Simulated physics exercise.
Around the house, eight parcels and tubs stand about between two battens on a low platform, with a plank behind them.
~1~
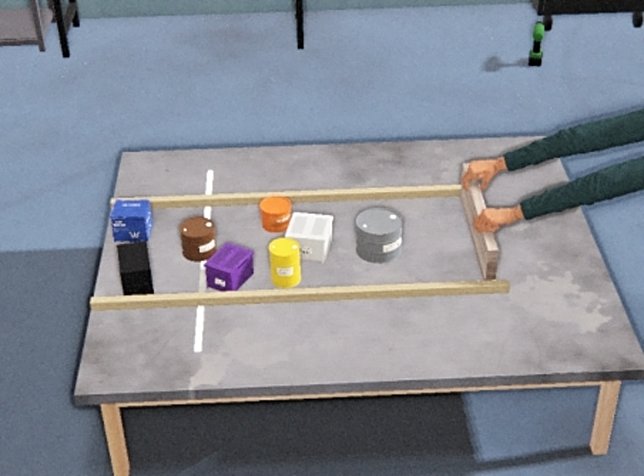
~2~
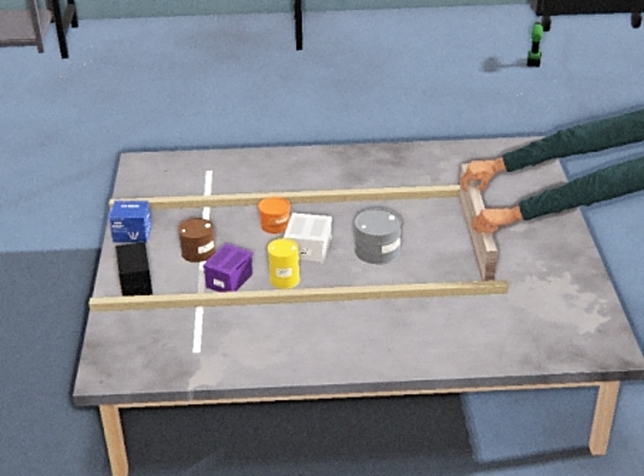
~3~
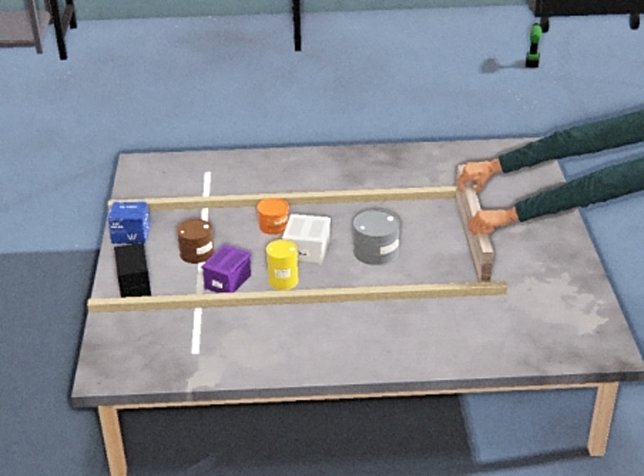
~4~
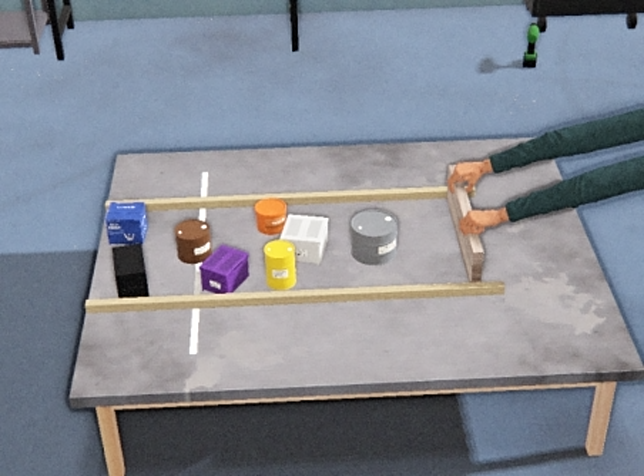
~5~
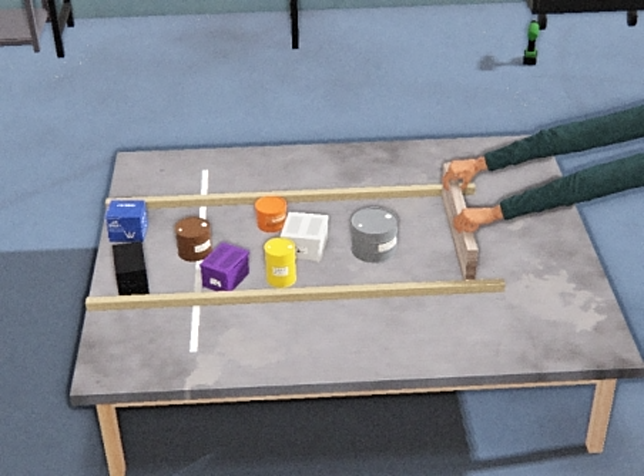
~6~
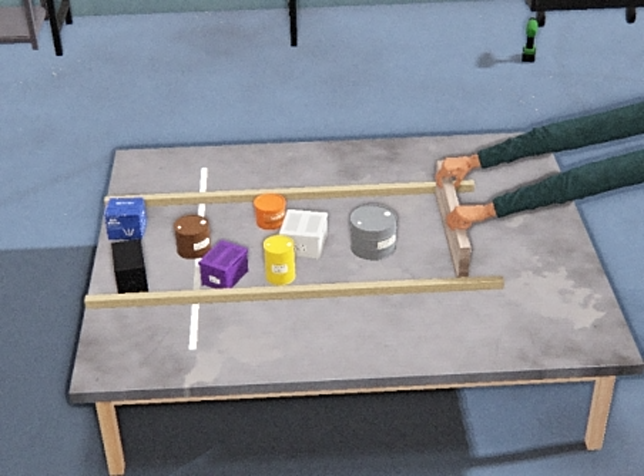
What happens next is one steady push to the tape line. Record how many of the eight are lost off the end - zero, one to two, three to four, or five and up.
After that push, what drops off the edge is none whatsoever.
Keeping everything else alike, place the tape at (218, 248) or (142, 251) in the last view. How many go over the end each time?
On the ground you'd count 0 the first time and 4 the second.
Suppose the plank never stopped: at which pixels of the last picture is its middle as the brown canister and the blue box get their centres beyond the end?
Roughly at (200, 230) and roughly at (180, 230).
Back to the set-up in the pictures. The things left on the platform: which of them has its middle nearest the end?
The brown canister, it is.
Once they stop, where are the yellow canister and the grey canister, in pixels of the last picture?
The yellow canister settles near (181, 263); as for the grey canister, near (175, 240).
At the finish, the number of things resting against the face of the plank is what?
It adds up to 3.
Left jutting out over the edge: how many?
Answer: 2.
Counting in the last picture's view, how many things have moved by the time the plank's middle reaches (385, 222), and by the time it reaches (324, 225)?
I get 1 at the one place and 2 at the other.
Early on, none off yet; blue box at rest near (126, 219); black crate at rest near (130, 268); brown canister at rest near (193, 237).
A while later, none off yet; blue box at rest near (126, 219); black crate at rest near (130, 268); brown canister travelled about its own width near (144, 238).
Finally, the number that fall off is zero.
